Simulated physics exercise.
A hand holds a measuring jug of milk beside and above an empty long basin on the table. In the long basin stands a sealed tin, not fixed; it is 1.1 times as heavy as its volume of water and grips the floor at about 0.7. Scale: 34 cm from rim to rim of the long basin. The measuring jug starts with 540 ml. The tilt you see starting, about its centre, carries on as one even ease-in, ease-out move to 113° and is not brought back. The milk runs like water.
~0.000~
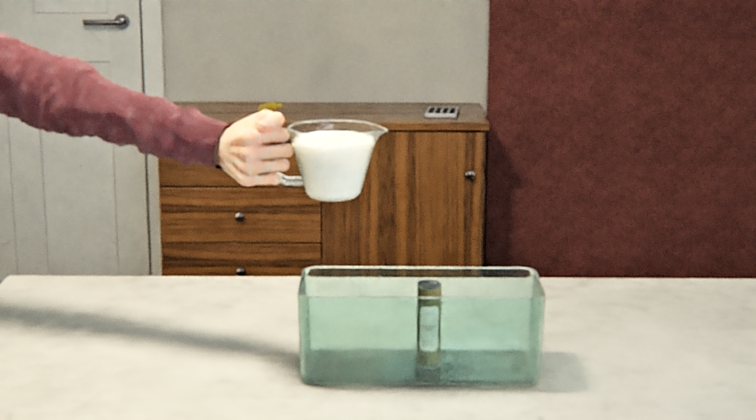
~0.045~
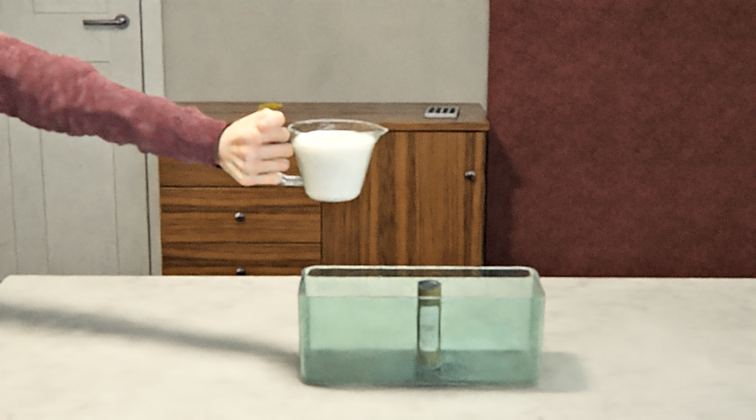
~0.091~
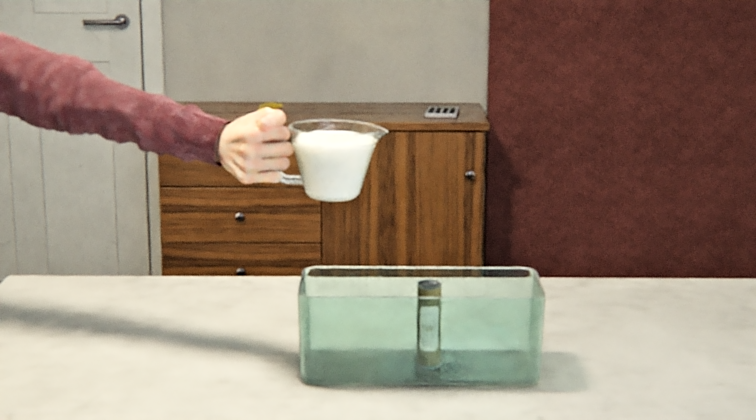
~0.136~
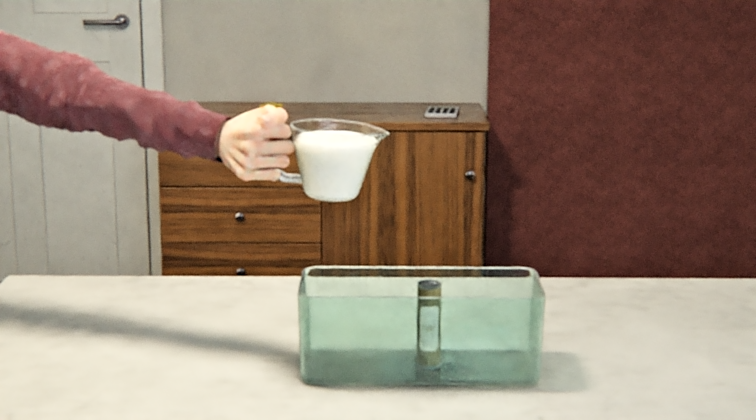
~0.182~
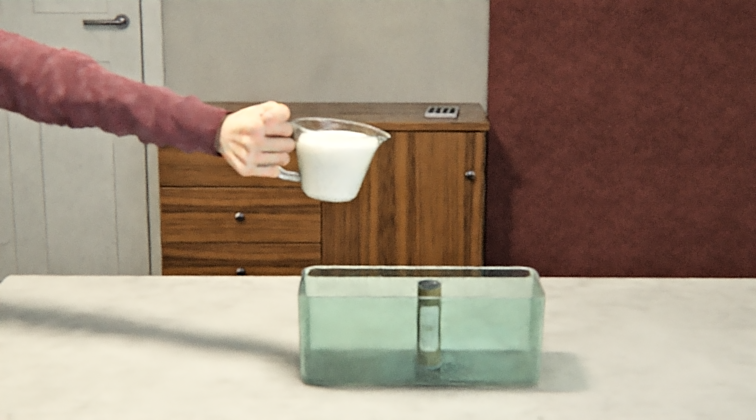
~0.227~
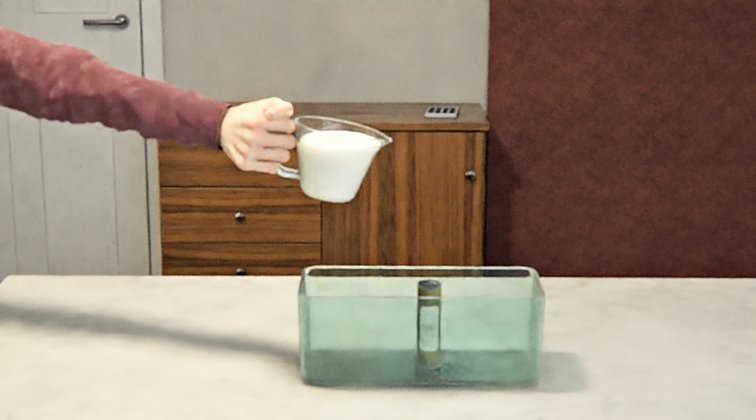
A hand in a dusky red sleeve reaches in from the left, holding a clear glass jug of white milk above a long, pale green glass basin with a small upright cylinder at its middle. The basin sits on a whitish table, seen from the front, before a brown wooden cabinet, a pale door and a dark red wall panel. The jug, level at first, tilts slightly to the right, while the camera stays still.
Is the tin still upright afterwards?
It remains upright.
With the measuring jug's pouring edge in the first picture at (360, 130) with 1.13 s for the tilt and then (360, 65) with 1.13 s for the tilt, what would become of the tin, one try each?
First it remains upright; then it falls.
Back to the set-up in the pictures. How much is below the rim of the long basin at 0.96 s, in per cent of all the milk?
About 86 per cent.
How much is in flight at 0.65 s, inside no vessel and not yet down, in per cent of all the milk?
Some 32 per cent.
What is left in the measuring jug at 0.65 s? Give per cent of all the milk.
Some 58 per cent.
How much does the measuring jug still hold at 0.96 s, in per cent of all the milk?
About 4 per cent.
After 0.65 s the tilt is 69° and 57 per cent is still to pour; the tin stands where it began.
After 0.96 s the tilt is 107° and 4 per cent is still to pour; the tin stands where it began.
After 1.28 s the tilt is 113° and 0 per cent is still to pour; the tin stands where it began.
After 1.63 s the tilt is 113° and 0 per cent is still to pour; the tin stands where it began.
In the end the tin stands where it began.
